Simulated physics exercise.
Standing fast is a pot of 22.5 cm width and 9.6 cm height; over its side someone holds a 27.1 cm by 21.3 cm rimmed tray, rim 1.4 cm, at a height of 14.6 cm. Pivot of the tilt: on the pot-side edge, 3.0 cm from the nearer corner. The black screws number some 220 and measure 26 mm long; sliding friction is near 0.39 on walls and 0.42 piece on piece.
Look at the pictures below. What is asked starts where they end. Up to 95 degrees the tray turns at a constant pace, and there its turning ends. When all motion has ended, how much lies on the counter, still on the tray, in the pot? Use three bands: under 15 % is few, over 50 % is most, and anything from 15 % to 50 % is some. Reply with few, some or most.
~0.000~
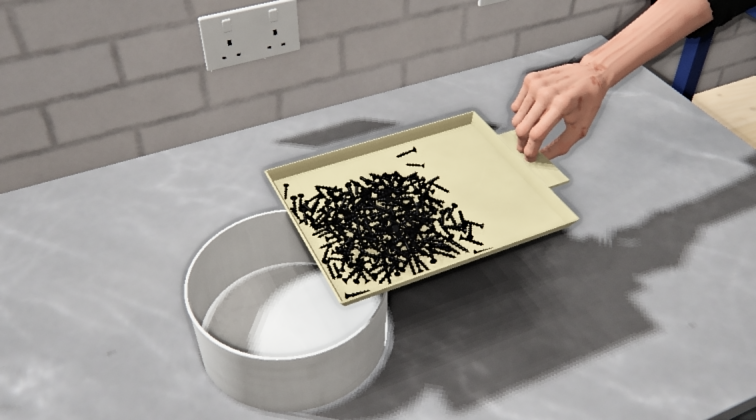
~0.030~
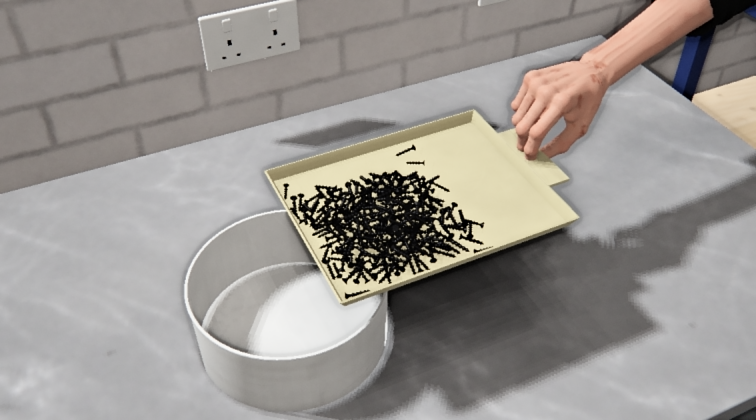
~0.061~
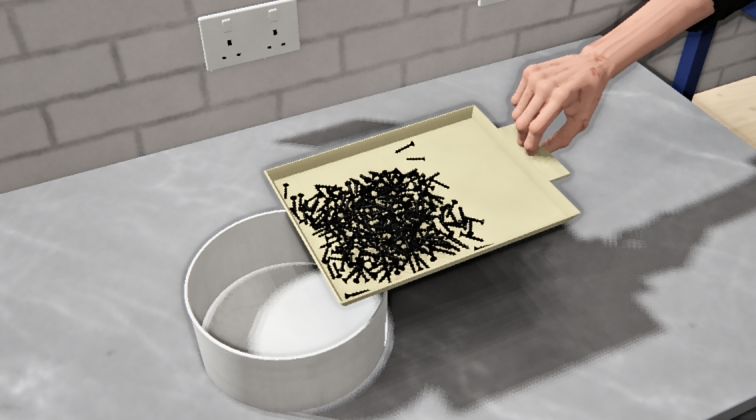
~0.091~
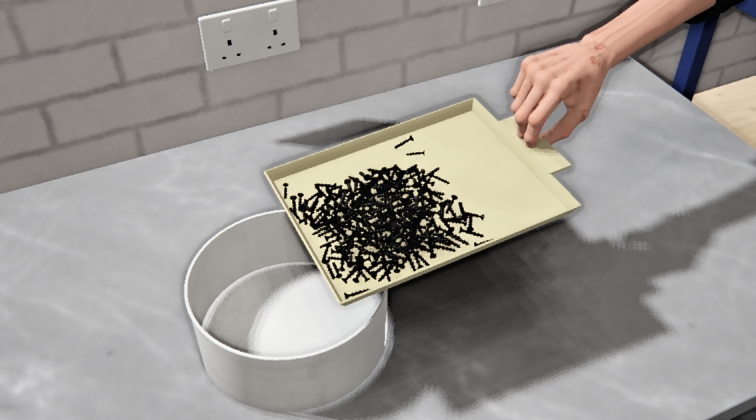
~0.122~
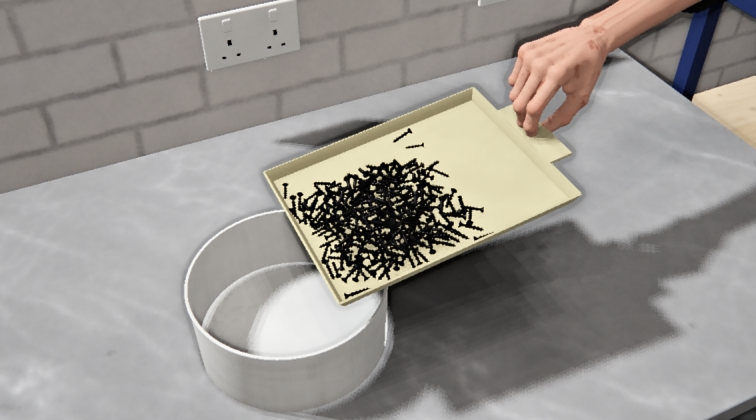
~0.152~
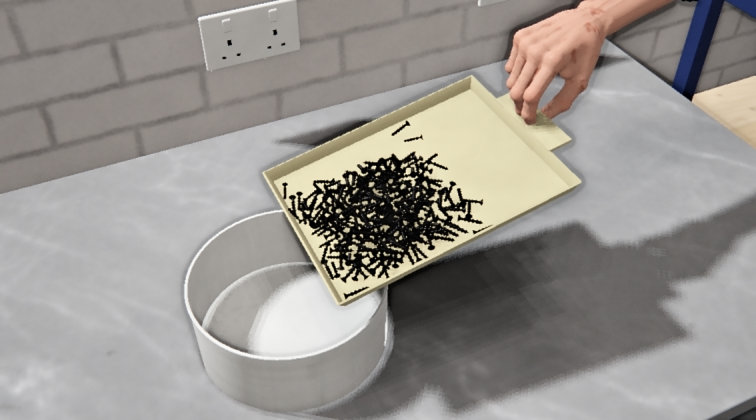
Counter: Few, tray: Few, pot: Most.
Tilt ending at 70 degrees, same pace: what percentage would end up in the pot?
Pot share: About 95 per cent.
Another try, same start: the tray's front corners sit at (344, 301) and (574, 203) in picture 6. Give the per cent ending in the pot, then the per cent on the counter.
You'd end with pot at 10 and counter at 90.
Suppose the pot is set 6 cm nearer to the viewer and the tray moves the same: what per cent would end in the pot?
Then close to 80 per cent.
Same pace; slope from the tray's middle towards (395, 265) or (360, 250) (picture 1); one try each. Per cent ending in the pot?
That would be close to 15 per cent, then close to 65 per cent.
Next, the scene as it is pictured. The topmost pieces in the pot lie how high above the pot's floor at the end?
Around 2.5 cm above the floor.
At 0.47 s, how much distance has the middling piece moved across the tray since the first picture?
Some 4 cm.
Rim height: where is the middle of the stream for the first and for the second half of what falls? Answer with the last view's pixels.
Around (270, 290), then around (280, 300).
After 0.47 s, tilt 52 degrees; the tray holds 100 %, the pot 0 %.
Then, at 0.69 s, tilt 80 degrees; the tray holds 25 %, the pot 50 %.
Then, at 1.02 s, tilt 95 degrees; the tray holds 0 %, the pot 95 %.
In the end, at 1.7 s, counter 5 %, tray 0 %, pot 95 %.
